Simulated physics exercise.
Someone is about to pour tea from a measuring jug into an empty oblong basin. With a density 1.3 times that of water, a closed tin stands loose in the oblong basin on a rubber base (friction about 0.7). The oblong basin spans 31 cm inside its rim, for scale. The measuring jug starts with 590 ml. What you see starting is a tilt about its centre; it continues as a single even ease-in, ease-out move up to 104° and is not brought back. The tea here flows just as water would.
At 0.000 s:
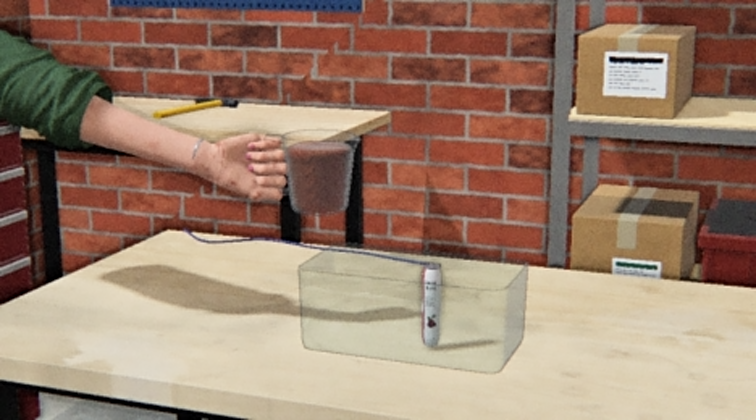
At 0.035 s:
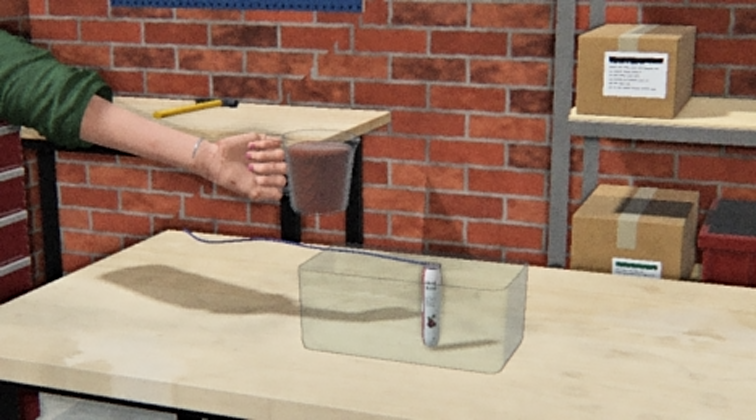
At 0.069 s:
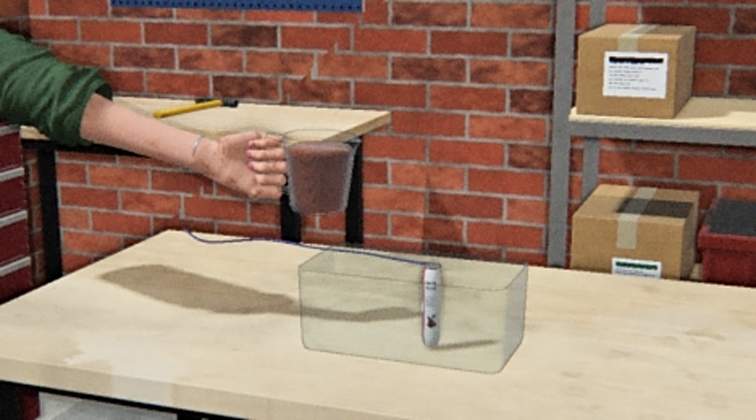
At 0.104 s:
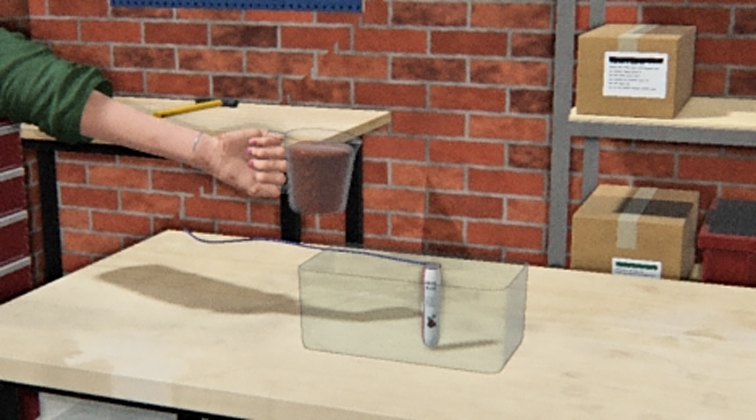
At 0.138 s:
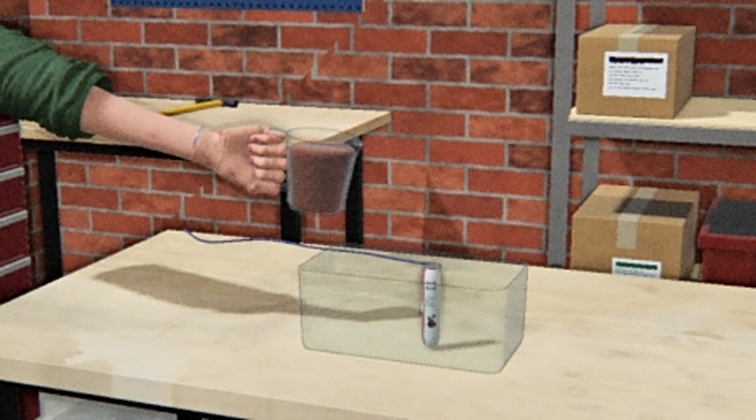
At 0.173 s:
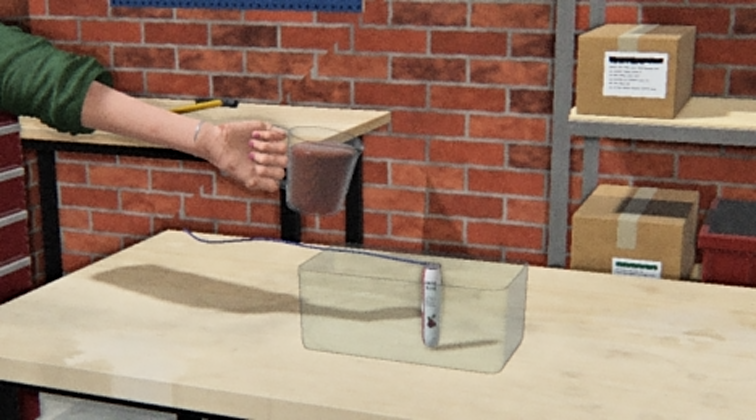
A measuring jug of brown liquid tilting slightly to the right beside an outstretched hand, above a clear oblong basin holding a tin.
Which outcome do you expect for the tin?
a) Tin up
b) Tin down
Tin up.
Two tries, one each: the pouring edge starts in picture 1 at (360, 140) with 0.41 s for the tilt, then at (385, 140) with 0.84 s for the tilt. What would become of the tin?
Trial 1 - tin stays standing; trial 2 - tin tips.
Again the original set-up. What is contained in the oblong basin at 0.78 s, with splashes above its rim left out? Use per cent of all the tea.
Reading: Approx. 62 %.
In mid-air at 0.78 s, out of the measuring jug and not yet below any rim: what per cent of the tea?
Roughly 18 %.
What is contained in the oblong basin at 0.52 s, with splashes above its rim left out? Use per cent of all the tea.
The basin holds roughly 5 in a hundred parts at that moment.
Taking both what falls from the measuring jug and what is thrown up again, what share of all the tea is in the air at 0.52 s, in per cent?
I'd say close to 20 per cent.
By 0.52 s the tilt is 72° and 74 per cent is still to pour; the tin stands where it began.
By 0.78 s the tilt is 103° and 19 per cent is still to pour; the tin stands where it began.
By 1.05 s the tilt is 104° and 1 per cent is still to pour; the tin stands where it began.
By 1.34 s the tilt is 104° and 0 per cent is still to pour; the tin stands where it began.
At rest the tin stands where it began.
